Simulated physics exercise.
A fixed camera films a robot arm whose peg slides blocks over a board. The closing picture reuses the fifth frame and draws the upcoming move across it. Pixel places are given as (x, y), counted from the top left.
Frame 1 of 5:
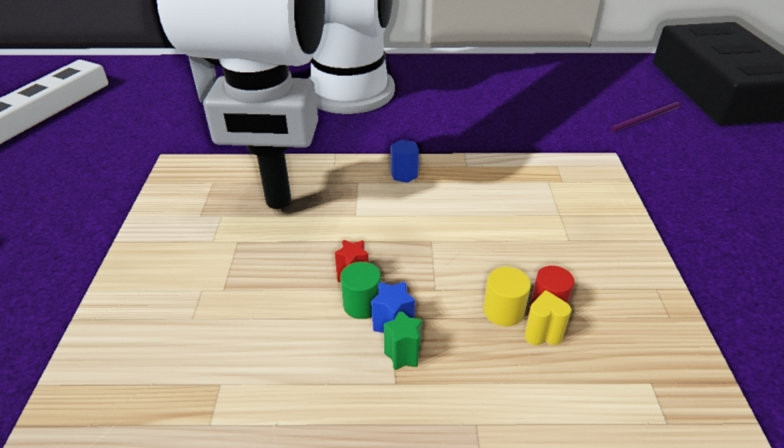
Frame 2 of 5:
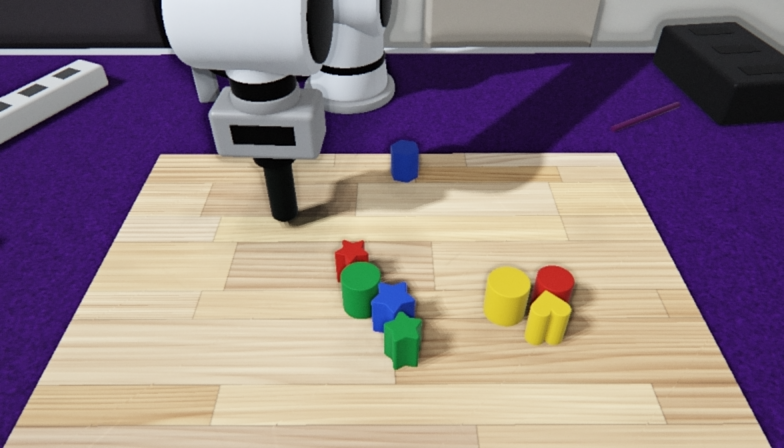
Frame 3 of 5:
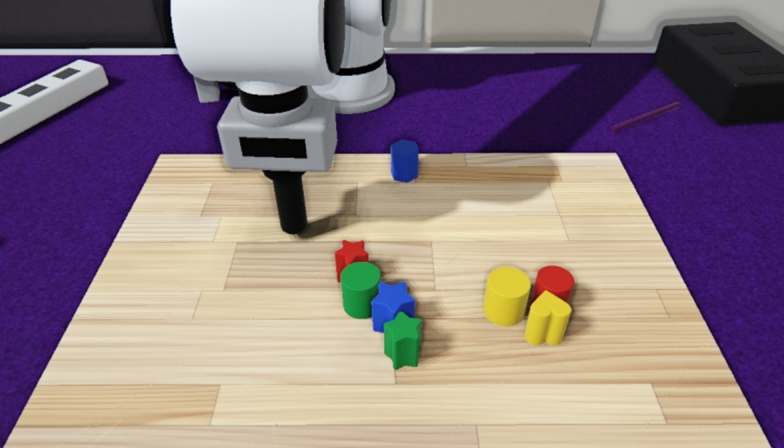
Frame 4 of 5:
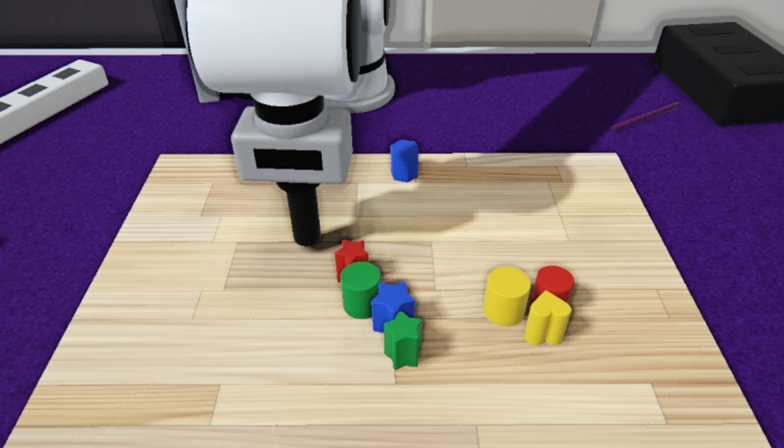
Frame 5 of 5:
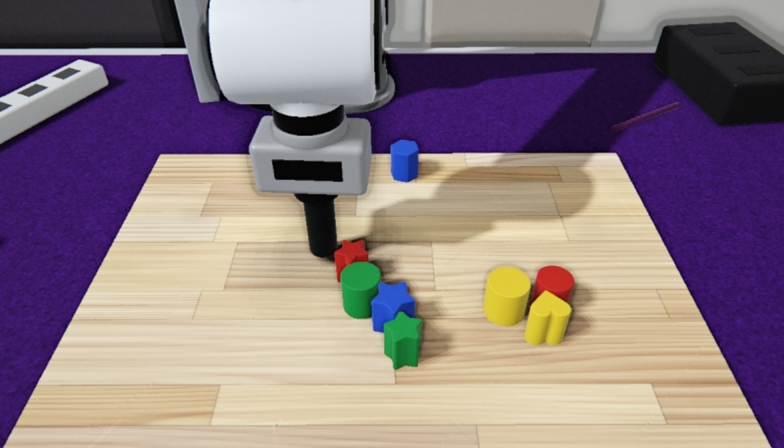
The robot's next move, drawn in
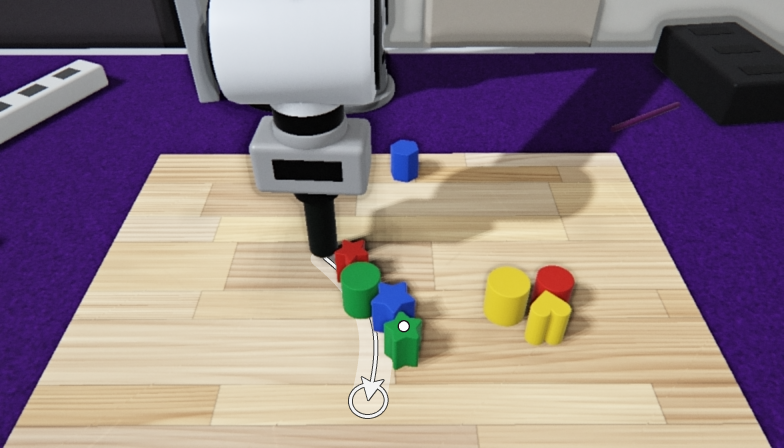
A white robot arm with a black peg moved a short way down and to the right over a wooden board, coming up beside a red star-shaped block while all the colored blocks stayed still.
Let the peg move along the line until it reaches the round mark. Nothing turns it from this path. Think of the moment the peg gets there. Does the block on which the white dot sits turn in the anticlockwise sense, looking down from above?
I believe not.
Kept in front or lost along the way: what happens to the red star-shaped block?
My answer is that the red star-shaped block has slipped off.
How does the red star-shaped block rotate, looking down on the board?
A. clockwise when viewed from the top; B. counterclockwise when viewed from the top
Choice B: Counterclockwise when viewed from the top.
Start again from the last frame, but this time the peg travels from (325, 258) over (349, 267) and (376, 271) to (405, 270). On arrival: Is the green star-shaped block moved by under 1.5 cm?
Answer: Yes.
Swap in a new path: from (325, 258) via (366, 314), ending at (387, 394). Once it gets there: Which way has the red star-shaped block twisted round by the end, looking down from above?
Against the clock.
Drawn move, from (325, 258) over (359, 292) and (376, 340) to (368, 400); the dot is on the green star-shaped block.
The first path, step by step. One third of the way, peg (359, 284); red star-shaped block (384, 271); green disc (372, 299); blue star-shaped block (409, 305); green star-shaped block (414, 334), turned 35° clockwise.
Two thirds of the way, peg (375, 333); red star-shaped block (398, 281), turned 50° anticlockwise; green disc (376, 343); blue star-shaped block (413, 308), turned 30° anticlockwise; green star-shaped block (419, 336), turned 55° clockwise.
At the end, peg (368, 392); red star-shaped block (398, 281), turned 50° anticlockwise; green disc (376, 409); blue star-shaped block (413, 308), turned 30° anticlockwise; green star-shaped block (419, 336), turned 55° clockwise.
